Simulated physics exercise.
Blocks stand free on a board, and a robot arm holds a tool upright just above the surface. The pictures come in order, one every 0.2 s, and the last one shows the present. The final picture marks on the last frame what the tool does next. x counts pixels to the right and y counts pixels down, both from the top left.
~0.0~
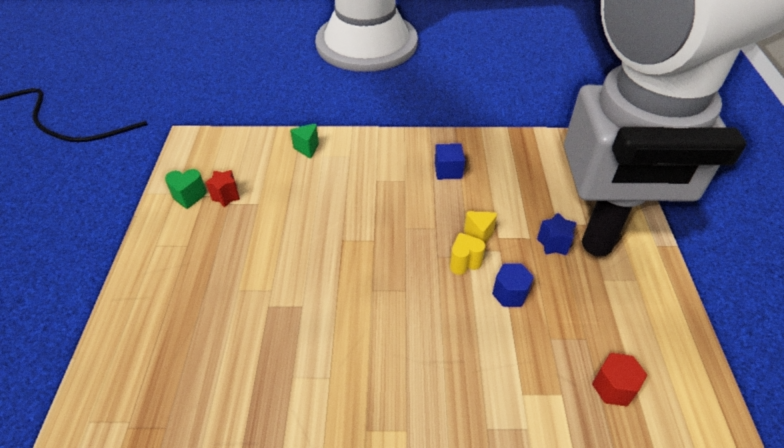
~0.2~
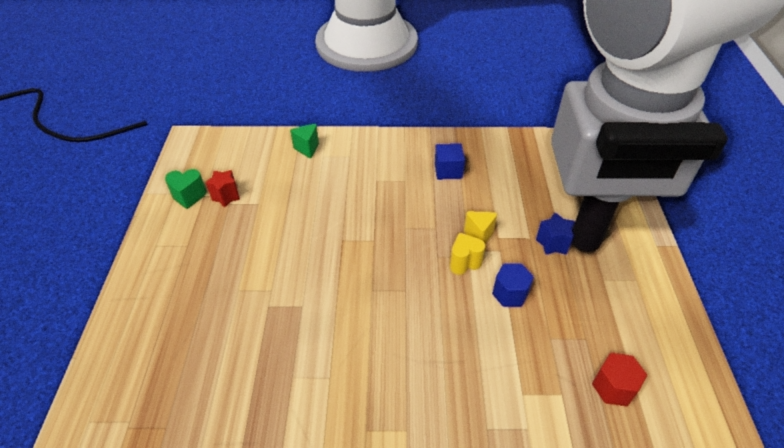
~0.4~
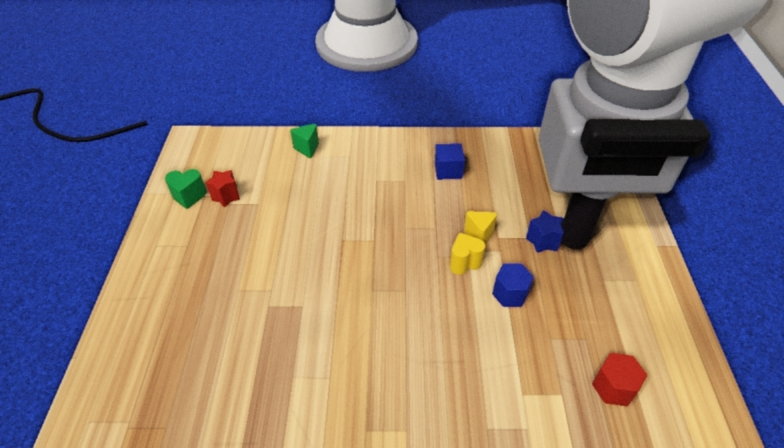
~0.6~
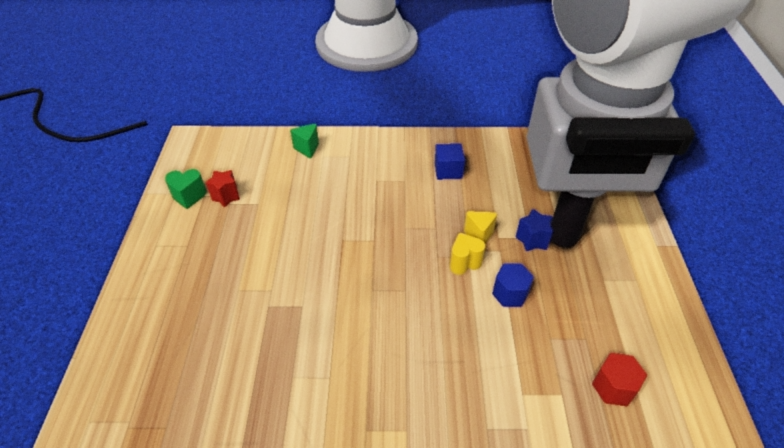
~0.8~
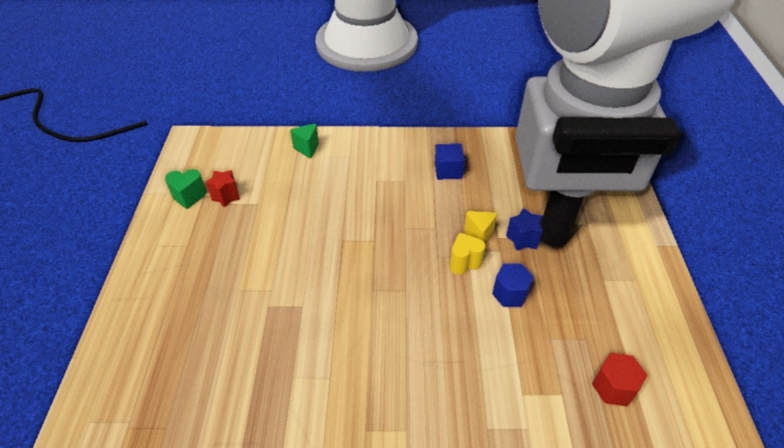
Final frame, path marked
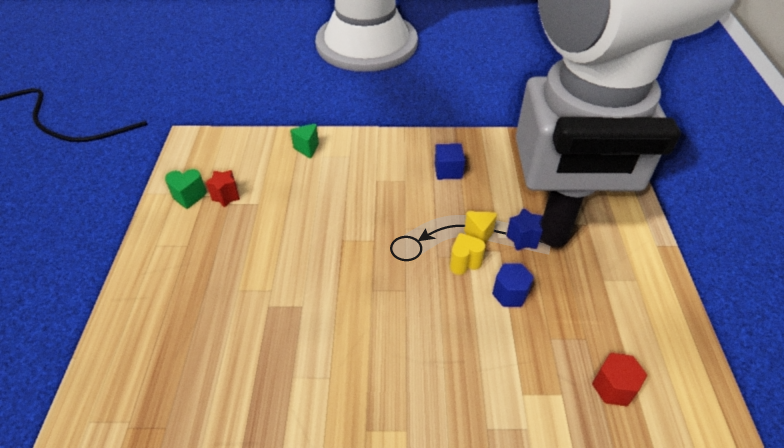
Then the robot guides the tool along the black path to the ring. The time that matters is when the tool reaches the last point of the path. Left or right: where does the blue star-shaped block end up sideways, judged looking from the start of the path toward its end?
The blue star-shaped block is shifted sideways to the right, facing along the path from start to end.
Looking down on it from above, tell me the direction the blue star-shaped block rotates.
Its spin: Clockwise.
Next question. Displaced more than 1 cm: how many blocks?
Two of them.
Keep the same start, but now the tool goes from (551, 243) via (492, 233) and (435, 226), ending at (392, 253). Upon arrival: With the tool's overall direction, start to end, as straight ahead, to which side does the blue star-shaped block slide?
Answer: Rightward.
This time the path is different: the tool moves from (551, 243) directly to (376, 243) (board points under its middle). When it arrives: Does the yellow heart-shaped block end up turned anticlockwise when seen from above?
Yes.
Path on the board, from (551, 243) through (499, 232) and (448, 227) to (406, 248).
What follows on the original path. One third of the way, tool at (500, 224); yellow triangular block at (453, 216), turned 55° anticlockwise; blue star-shaped block at (475, 209).
Two thirds of the way, tool at (449, 220); yellow triangular block at (402, 214), turned 60° anticlockwise; blue star-shaped block at (423, 204).
At the end, tool at (406, 241); yellow heart-shaped block in place; yellow triangular block at (371, 213), turned 65° anticlockwise; blue star-shaped block at (398, 208), turned 50° clockwise.
